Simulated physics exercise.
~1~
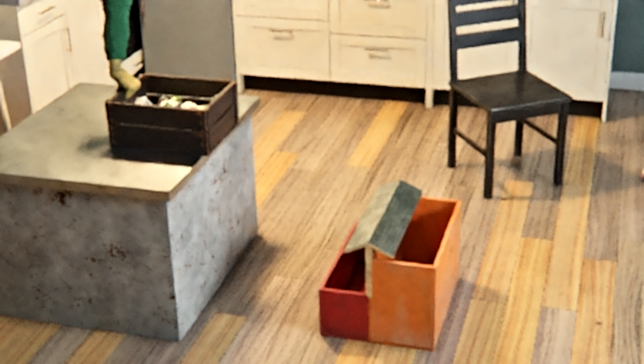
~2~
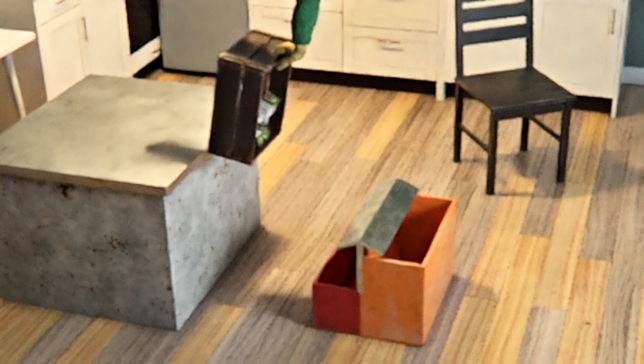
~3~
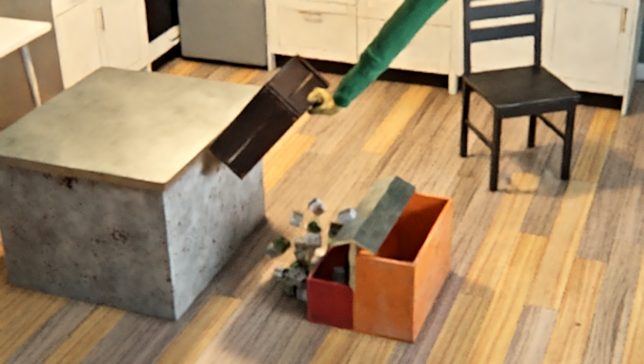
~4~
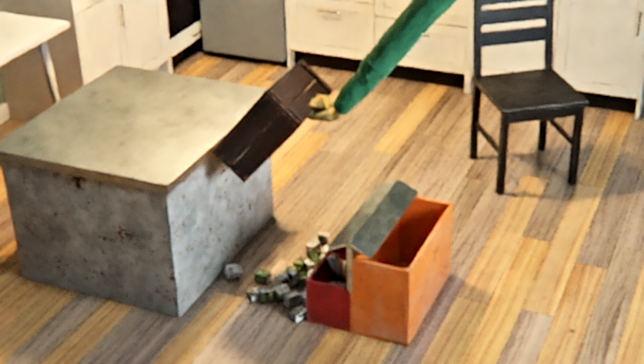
In a kitchen with pale cabinets and a wood-plank floor, seen from slightly above, a grey concrete-like bench stands on the left and a black chair on the right. A dark crate of small cartons sits on the bench, while an empty red bin and a longer orange box, with a grey-green ridge over their divide, rest on the floor. A green-sleeved arm lifts the crate to the bench's edge and tips it well over. Cartons tumble out toward the red bin. Many end up heaped on the floor beside it, some land inside, and the crate stays tilted above.
